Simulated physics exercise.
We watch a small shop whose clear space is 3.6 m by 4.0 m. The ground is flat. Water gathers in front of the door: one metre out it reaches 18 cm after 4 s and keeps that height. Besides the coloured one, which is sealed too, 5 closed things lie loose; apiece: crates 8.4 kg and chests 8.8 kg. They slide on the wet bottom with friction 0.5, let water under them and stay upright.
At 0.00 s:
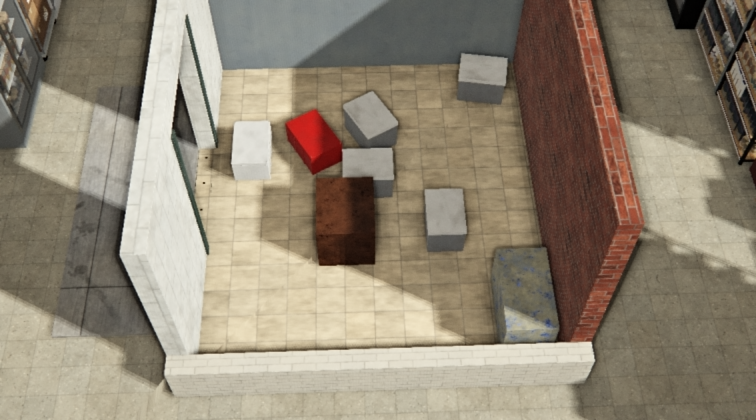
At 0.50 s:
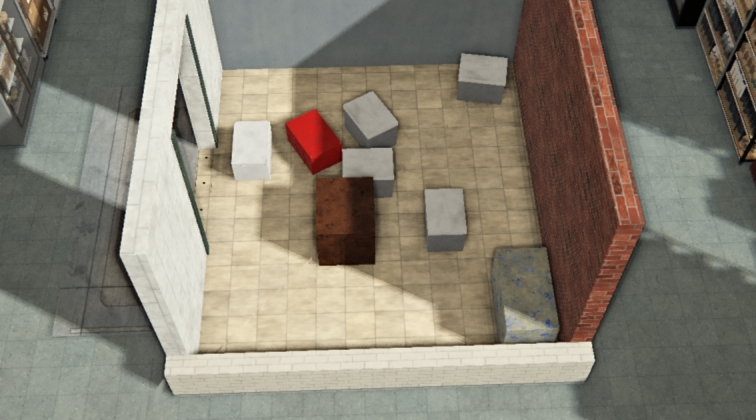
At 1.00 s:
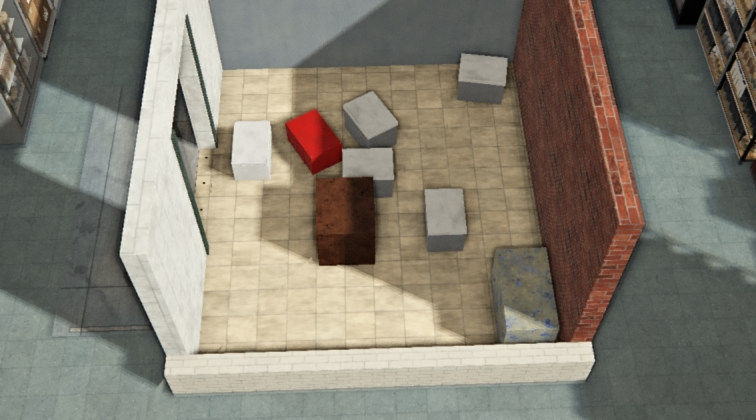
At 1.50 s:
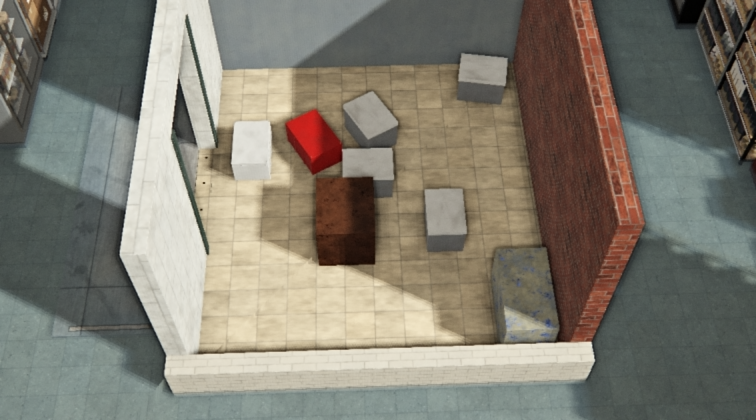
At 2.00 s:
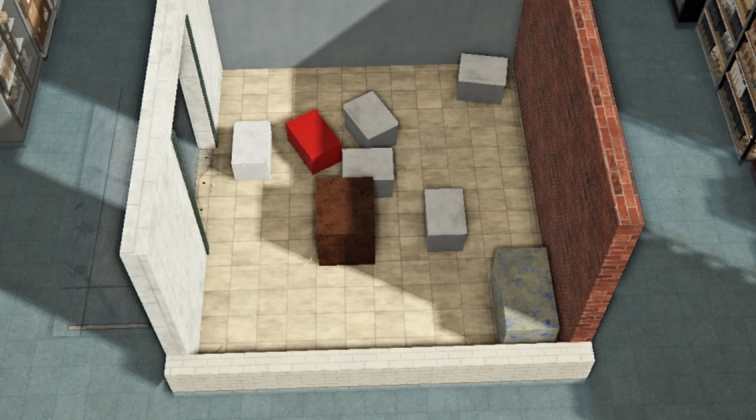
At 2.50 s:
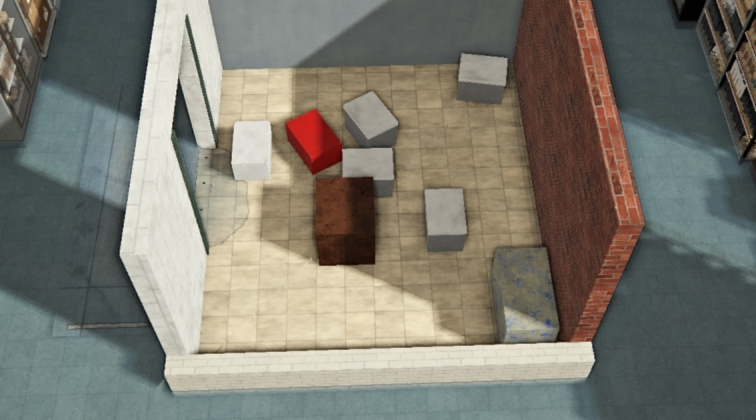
Small walled room with a red crate among still grey, white and brown boxes, the floor outside darkening and water edging in at left.
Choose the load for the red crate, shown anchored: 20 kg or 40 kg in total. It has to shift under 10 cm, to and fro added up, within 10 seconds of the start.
I expect that only the larger load is enough.
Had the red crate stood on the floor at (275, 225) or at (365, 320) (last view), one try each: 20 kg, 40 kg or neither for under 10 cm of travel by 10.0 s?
In that order: Only the larger holds; either load holds.
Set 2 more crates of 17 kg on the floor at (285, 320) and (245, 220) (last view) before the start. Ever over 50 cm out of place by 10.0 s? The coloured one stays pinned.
In that order: Over, past it.
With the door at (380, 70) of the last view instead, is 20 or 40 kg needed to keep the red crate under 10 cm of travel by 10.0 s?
Then only the larger load is enough.
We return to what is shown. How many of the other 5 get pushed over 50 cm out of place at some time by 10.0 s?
I count 2.
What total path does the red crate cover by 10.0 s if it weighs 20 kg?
About 100 cm.
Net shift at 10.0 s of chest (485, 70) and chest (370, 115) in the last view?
In turn: 20 cm, 10 cm.
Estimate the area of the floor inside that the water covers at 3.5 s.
Roughly 1.5 m2.
After 3.5 s the red crate would be 0 cm from its start with 20 kg and 0 cm from its start with 40 kg; 1 cm of water round it then.
After 4.5 s the red crate would be 1 cm from its start with 20 kg and 0 cm from its start with 40 kg; 5 cm of water round it then.
After 7.0 s the red crate would be 65 cm from its start with 20 kg and 0 cm from its start with 40 kg; 6 cm of water round it then.
After 10.0 s the red crate would be 97 cm from its start with 20 kg and 0 cm from its start with 40 kg; 7 cm of water round it then.
